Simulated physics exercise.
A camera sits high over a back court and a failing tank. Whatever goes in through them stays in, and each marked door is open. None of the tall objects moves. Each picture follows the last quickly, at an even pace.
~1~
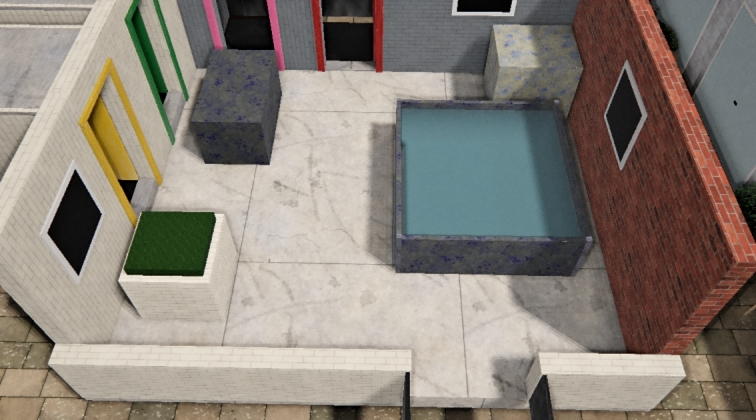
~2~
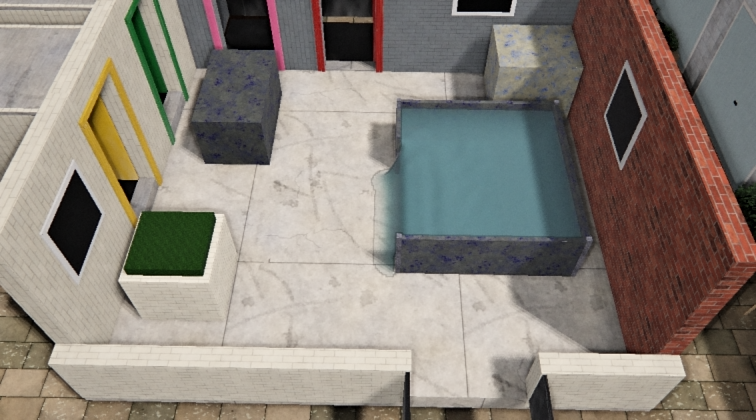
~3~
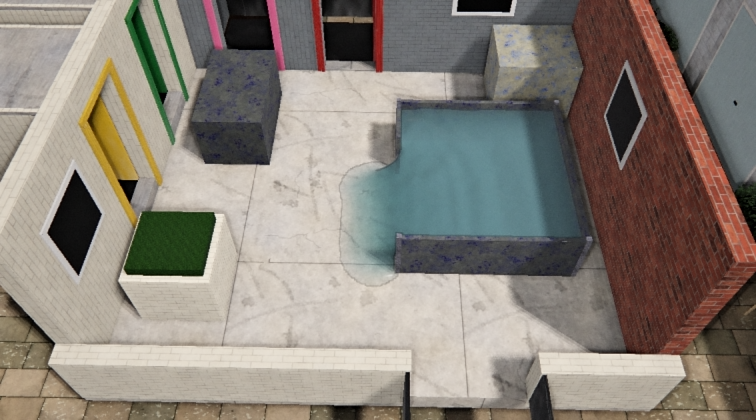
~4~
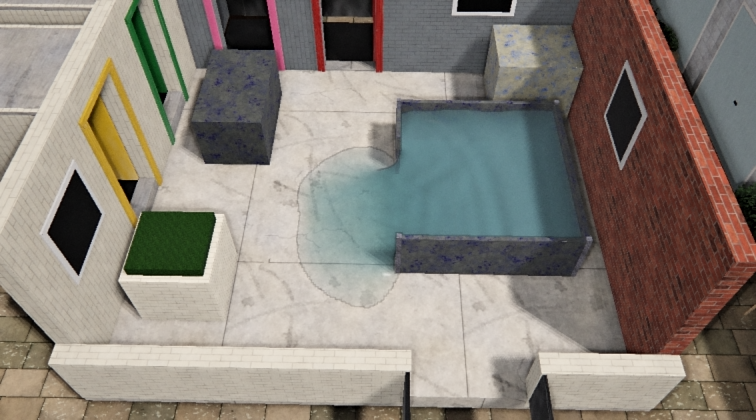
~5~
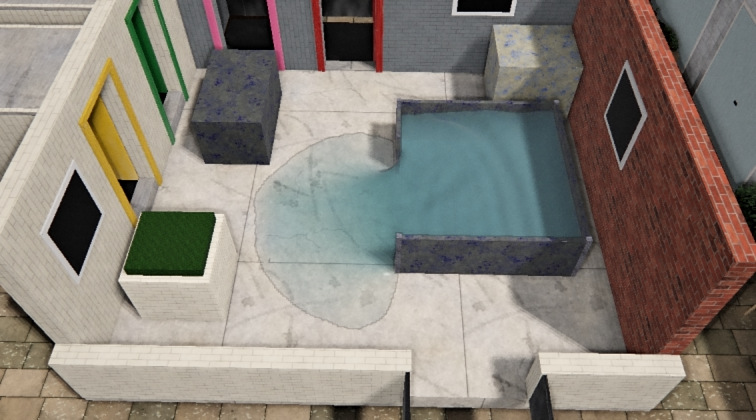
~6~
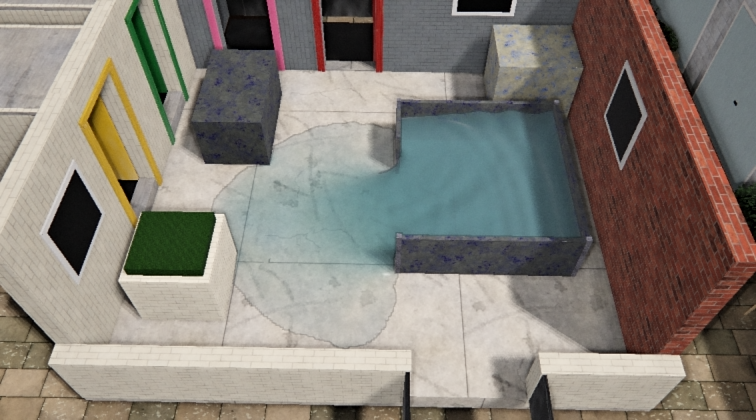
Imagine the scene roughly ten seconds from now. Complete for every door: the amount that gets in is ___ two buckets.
Green door: At most; yellow door: More than; pink door: More than; red door: More than.
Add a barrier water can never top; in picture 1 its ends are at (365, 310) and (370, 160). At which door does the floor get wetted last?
I'd pick the yellow one.
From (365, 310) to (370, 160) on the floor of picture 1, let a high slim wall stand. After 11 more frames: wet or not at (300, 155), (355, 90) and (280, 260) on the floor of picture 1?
Taking the points in order, they are high and dry, inundated and high and dry.
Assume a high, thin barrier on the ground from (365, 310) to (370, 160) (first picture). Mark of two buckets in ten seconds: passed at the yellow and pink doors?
In short: The yellow one takes less, the pink one keeps below it.
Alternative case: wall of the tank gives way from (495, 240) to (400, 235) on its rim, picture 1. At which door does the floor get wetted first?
The answer is the yellow one.
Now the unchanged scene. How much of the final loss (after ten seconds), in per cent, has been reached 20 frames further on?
Around 30 per cent.
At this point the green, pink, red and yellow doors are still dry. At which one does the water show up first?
Call: The yellow-painted one.
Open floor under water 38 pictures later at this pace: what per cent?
Roughly 95 %.
A moment on, water covers 40 % of the floor; the green door not reached, the yellow door under two buckets in, the pink door not reached, the red door not reached.
Next, water covers 55 % of the floor; the green door wet at the sill, nothing in, the yellow door far over two buckets in, the pink door wet at the sill, nothing in, the red door wet at the sill, nothing in.
Then, water covers 75 % of the floor; the green door wet at the sill, nothing in, the yellow door far over two buckets in, the pink door under two buckets in, the red door under two buckets in.
Later, water covers 95 % of the floor; the green door wet at the sill, nothing in, the yellow door far over two buckets in, the pink door far over two buckets in, the red door over two buckets in.
In the end, water covers 100 % of the floor; the green door wet at the sill, nothing in, the yellow door far over two buckets in, the pink door far over two buckets in, the red door far over two buckets in.
